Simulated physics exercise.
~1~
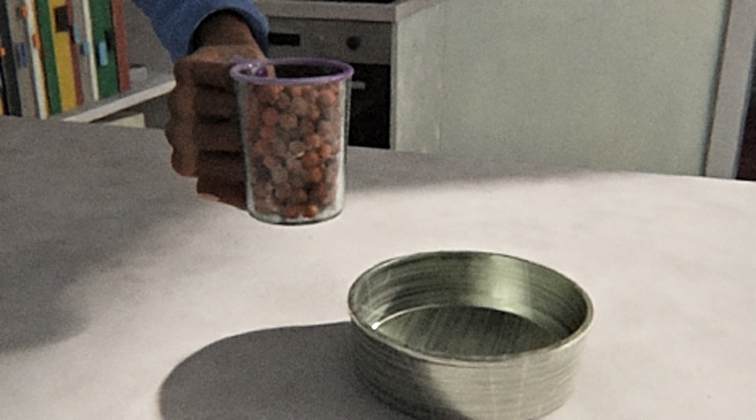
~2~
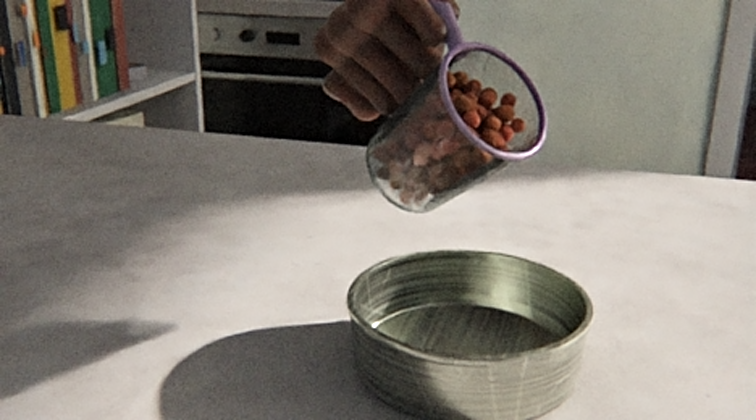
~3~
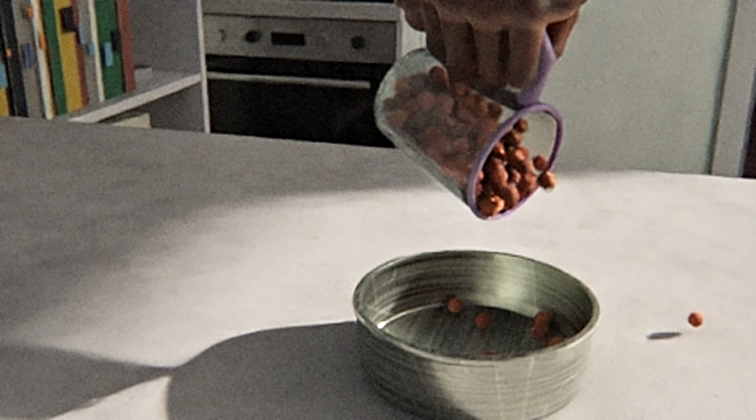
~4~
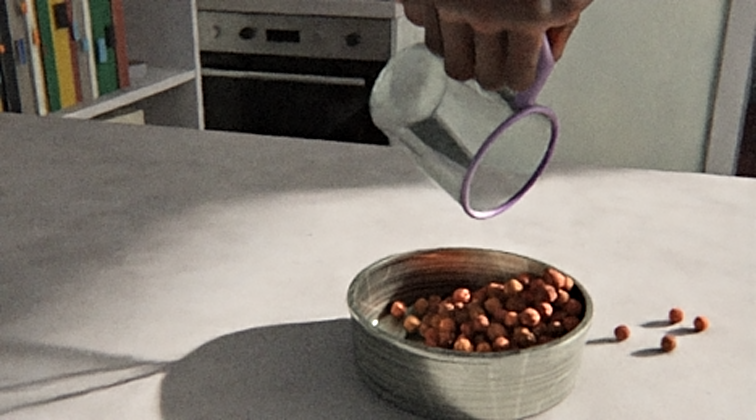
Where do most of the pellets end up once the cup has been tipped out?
Most of them end up heaped in the metal dish. Only a few lie outside it, on the table to the right.
